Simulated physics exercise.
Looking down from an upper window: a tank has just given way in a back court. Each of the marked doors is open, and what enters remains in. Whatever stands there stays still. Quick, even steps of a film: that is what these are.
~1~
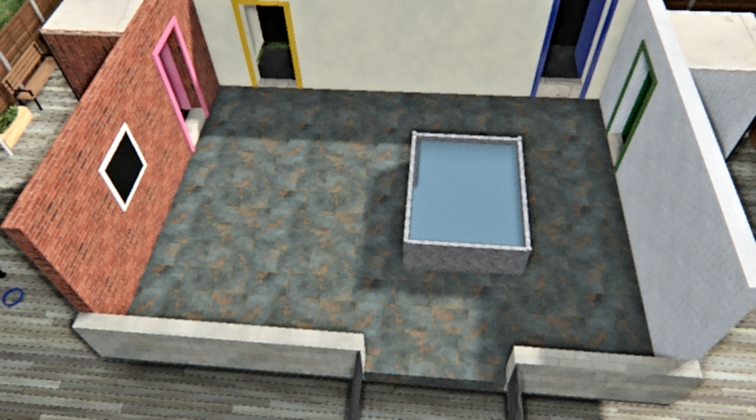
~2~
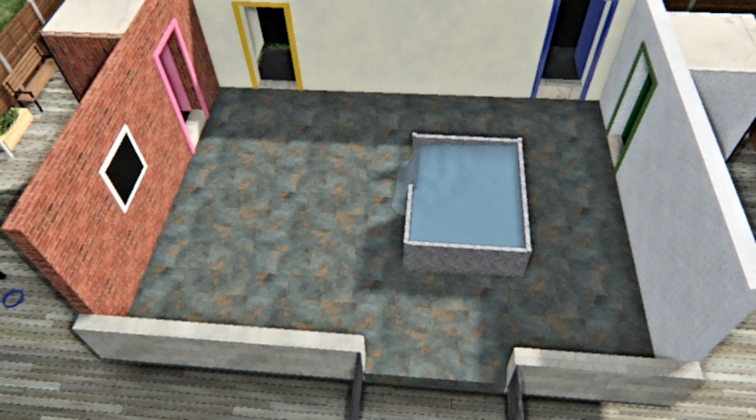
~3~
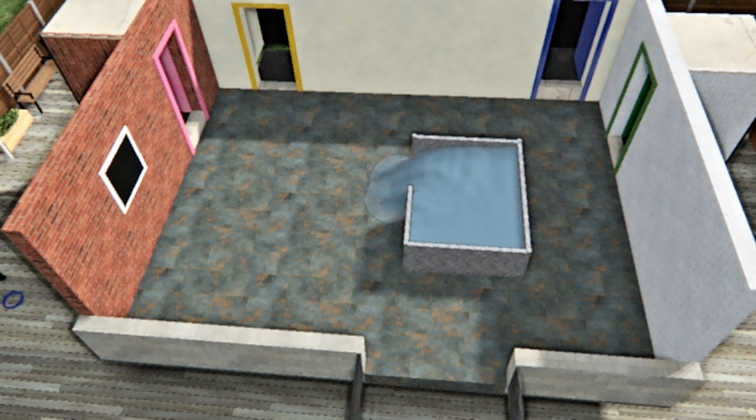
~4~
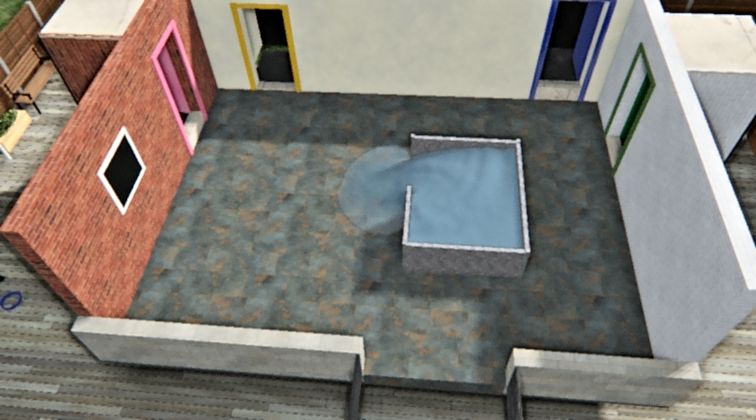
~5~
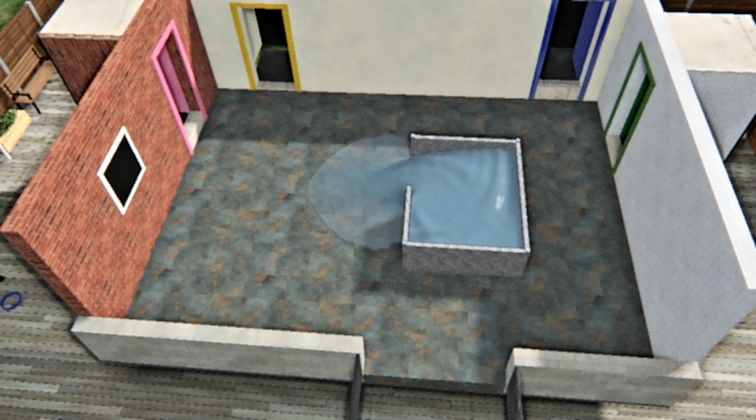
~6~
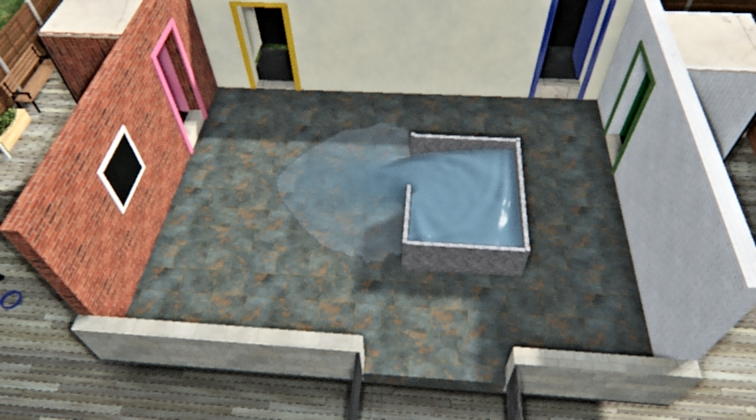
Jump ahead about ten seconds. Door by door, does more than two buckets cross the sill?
One by one: The yellow door gets too much water coming through. The green door doesn't get too much water coming through. The blue door doesn't get too much water coming through. The pink door doesn't get too much water coming through.
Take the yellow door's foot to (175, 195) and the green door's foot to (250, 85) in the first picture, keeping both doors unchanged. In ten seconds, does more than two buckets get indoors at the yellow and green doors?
Note: Yellow beats the limit, green beats the limit.
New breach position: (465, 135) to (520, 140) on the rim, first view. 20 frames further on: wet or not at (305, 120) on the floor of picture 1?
At that place: Flooded.
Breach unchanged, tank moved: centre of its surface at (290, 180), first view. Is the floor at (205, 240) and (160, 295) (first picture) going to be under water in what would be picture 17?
Hit, hit.
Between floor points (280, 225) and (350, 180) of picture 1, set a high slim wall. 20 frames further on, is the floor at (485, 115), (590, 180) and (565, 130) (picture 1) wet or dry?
As listed: Not flooded, no water, dry.
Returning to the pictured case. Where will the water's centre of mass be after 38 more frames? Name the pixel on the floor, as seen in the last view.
That comes out near (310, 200).
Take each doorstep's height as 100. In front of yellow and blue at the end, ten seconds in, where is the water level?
About 250 and 0 per cent.
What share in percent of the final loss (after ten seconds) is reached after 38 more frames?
I'd estimate some 55 per cent.
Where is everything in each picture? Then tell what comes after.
The first frame shows the open tank at (466, 190) is whole and still.
In the second frame, water pours out at (414, 180) and has run to (400, 212).
In the third frame, the front is at (371, 209), out from the gap at (413, 181).
In the fourth frame, the front is at (342, 200), out from the gap at (412, 182).
In the fifth frame, water pours out at (412, 182) and has run to (311, 193).
In the sixth frame, water pours out at (412, 180) and has run to (284, 174).
A moment on, water covers 30 % of the floor; the yellow door not reached, the green door not reached, the blue door not reached, the pink door not reached.
Next, water covers 40 % of the floor; the yellow door under two buckets in, the green door not reached, the blue door not reached, the pink door wet at the sill, nothing in.
Then, water covers 45 % of the floor; the yellow door over two buckets in, the green door not reached, the blue door not reached, the pink door wet at the sill, nothing in.
Later, water covers 60 % of the floor; the yellow door far over two buckets in, the green door not reached, the blue door not reached, the pink door wet at the sill, nothing in.
In the end, water covers 85 % of the floor; the yellow door far over two buckets in, the green door not reached, the blue door wet at the sill, nothing in, the pink door wet at the sill, nothing in.
